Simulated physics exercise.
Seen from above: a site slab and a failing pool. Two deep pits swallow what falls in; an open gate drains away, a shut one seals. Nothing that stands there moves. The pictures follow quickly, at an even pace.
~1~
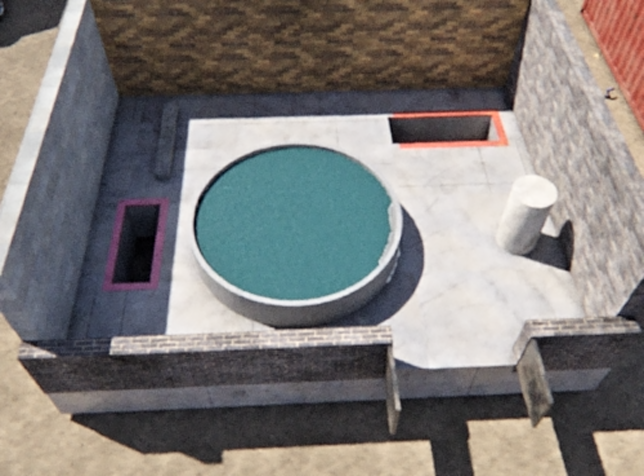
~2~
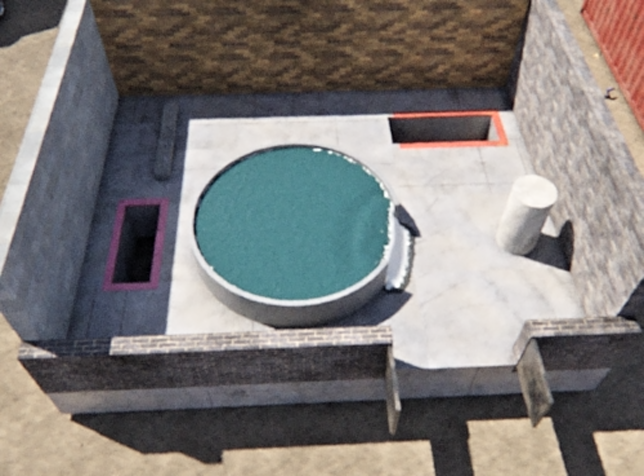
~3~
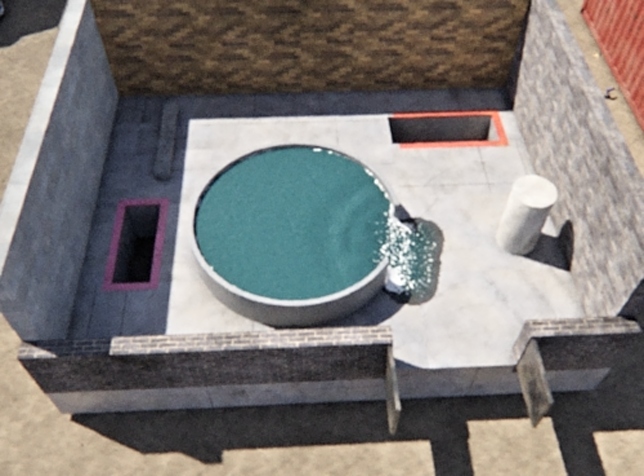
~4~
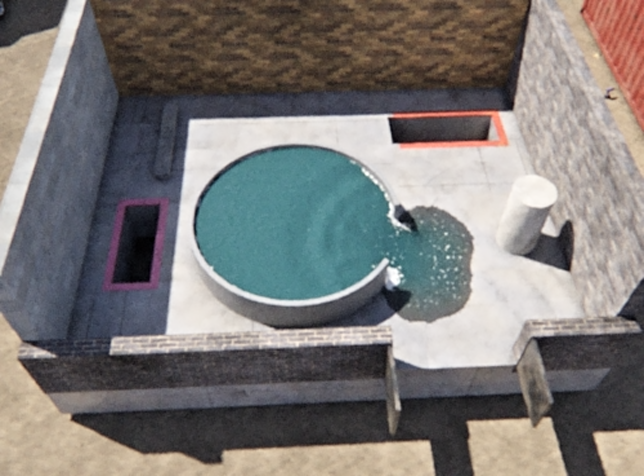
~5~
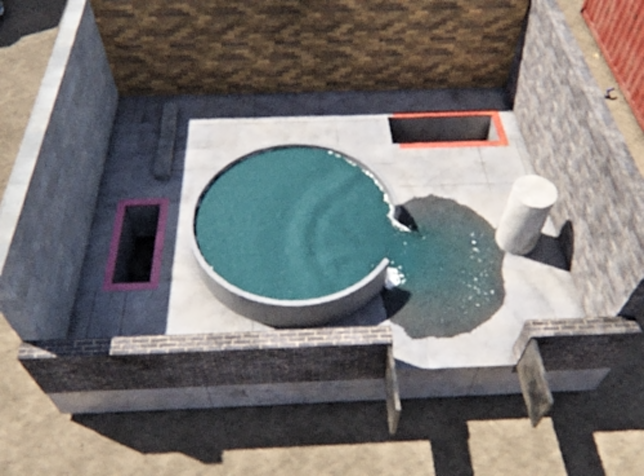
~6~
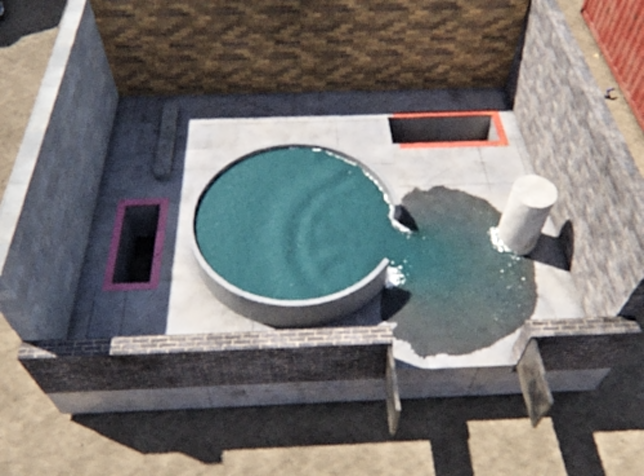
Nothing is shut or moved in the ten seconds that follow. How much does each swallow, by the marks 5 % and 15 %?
One by one: The gate takes more than 15 %; the red pit takes more than 15 %; the pink pit takes less than 5 %.
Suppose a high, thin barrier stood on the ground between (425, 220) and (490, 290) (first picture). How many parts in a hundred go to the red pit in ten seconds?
Parts in a hundred: Red 14.
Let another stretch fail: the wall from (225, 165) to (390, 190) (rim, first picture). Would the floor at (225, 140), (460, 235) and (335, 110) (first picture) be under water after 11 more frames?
In that order: Awash, not flooded, wet.
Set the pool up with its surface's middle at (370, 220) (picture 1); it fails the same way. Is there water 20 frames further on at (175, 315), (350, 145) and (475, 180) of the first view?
As listed: No water, dry, awash.
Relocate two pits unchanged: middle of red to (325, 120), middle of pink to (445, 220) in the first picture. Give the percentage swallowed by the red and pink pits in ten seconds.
In per cent: Red 2, pink 35.
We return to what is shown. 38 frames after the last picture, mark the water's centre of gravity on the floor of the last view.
At about (378, 240).
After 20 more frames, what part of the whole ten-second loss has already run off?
Close to 15 %.
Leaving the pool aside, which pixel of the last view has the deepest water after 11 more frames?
Roughly at (556, 290).
A moment on, water covers 20 % of the floor; the gate 0 %, the red pit 0 %, the pink pit 0 %.
Next, water covers 25 % of the floor; the gate 2 %, the red pit 0 %, the pink pit 0 %.
Then, water covers 30 % of the floor; the gate 5 %, the red pit 2 %, the pink pit 0 %.
Later, water covers 40 % of the floor; the gate 14 %, the red pit 12 %, the pink pit 0 %.
In the end, water covers 50 % of the floor; the gate 24 %, the red pit 23 %, the pink pit 0 %.
